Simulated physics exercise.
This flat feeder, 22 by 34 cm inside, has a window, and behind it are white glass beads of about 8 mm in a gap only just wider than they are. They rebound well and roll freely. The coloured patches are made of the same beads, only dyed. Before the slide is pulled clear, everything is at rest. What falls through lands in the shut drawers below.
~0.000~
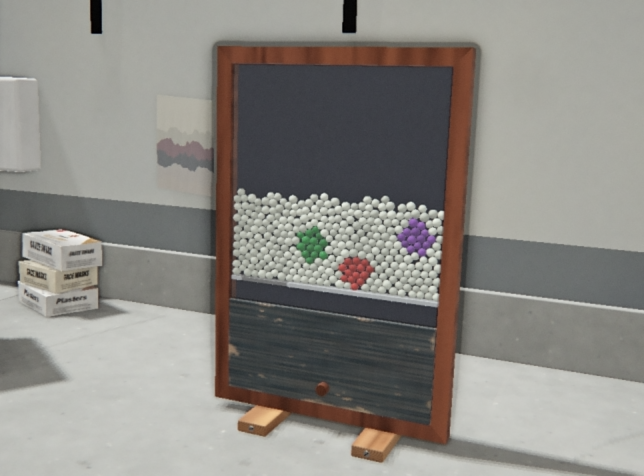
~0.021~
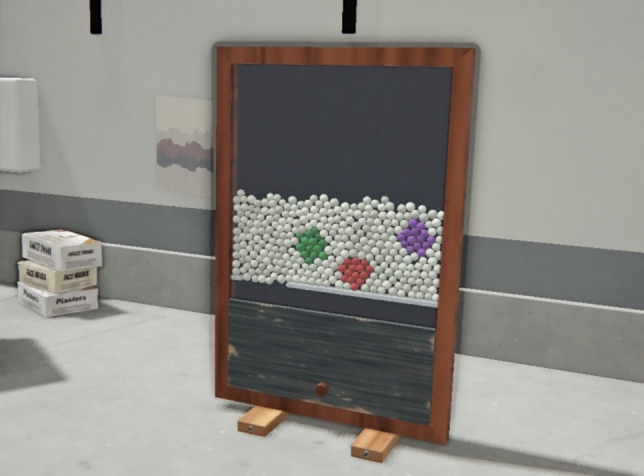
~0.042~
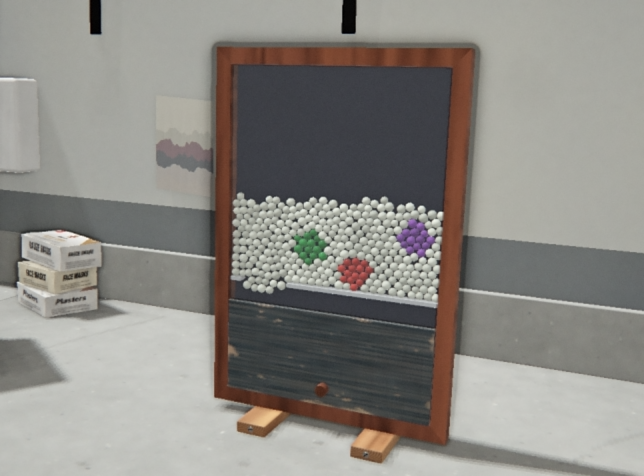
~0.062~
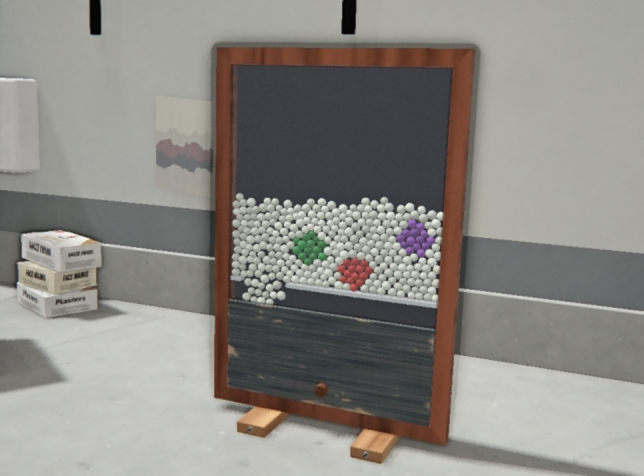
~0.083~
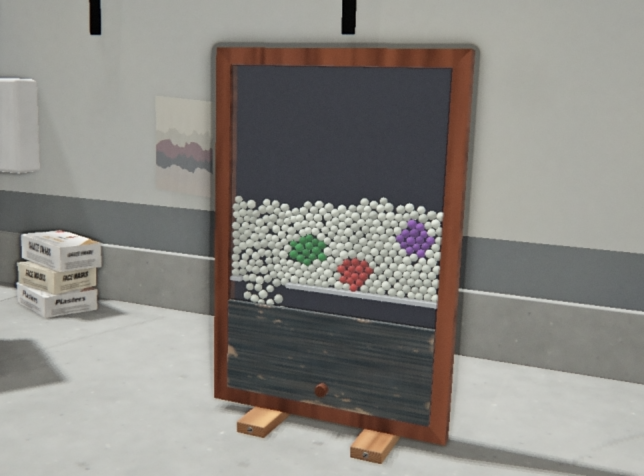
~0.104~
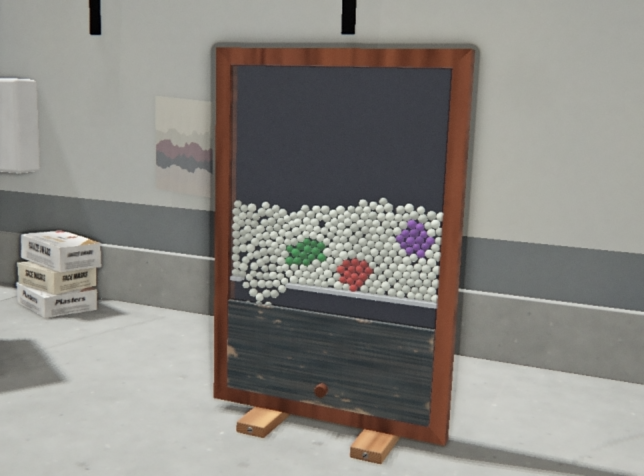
A wood-framed panel stands upright as white beads sink at left and the green patch lowers slightly.
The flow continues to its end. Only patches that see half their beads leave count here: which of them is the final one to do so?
Last to half empty: Red.
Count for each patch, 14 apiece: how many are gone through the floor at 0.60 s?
Purple: 0; green: 14; red: 0.
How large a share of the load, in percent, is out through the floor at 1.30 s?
Something like 70 in a hundred.
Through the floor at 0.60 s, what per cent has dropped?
50 per cent, approximately.
By 0.25 s, 25 % are out; out of 14, purple 0, green 1, red 0.
By 0.60 s, 50 % are out; out of 14, purple 0, green 14, red 0.
By 1.30 s, 70 % are out; out of 14, purple 0, green 14, red 11.
At rest by 2.7 s, 75 % are out; out of 14, purple 0, green 14, red 14; half out at purple never, green 0.40 s, red 1.11 s.
